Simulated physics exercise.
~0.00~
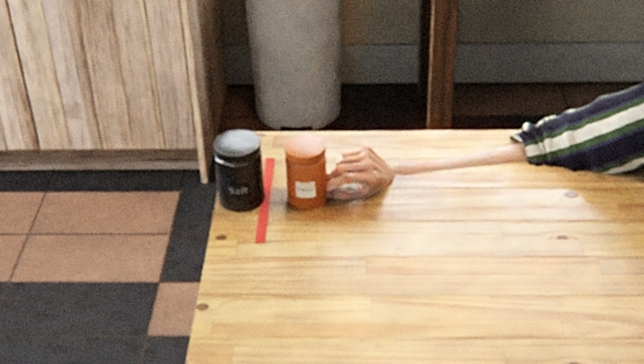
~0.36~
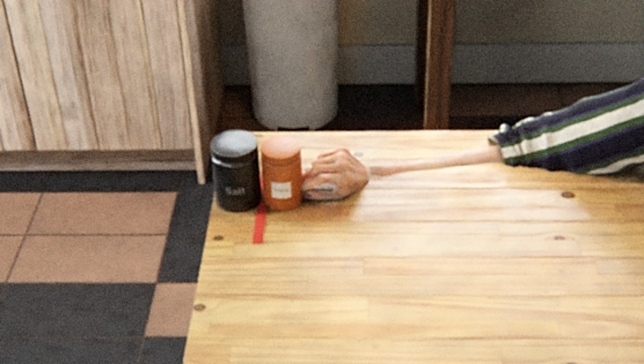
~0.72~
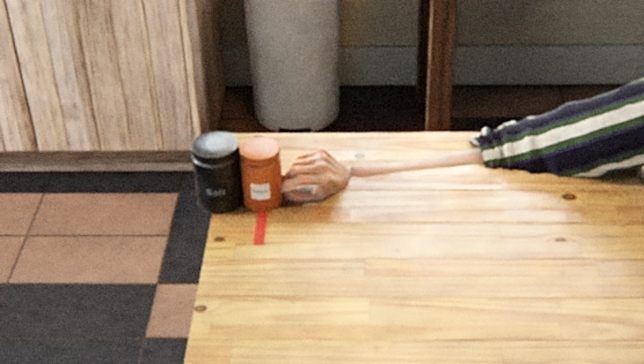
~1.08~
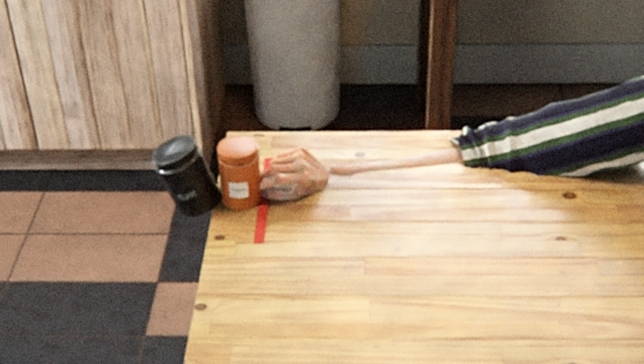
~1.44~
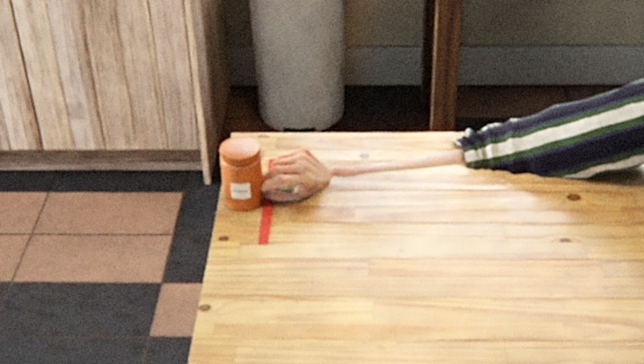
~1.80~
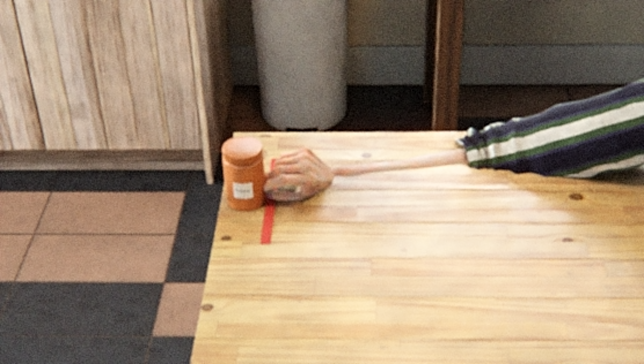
On a light wooden table in a room with a tiled floor, a hand in a striped sleeve pushed an orange jar left into a black one, which tipped over the edge and dropped out of sight, leaving the orange jar upright near the edge.
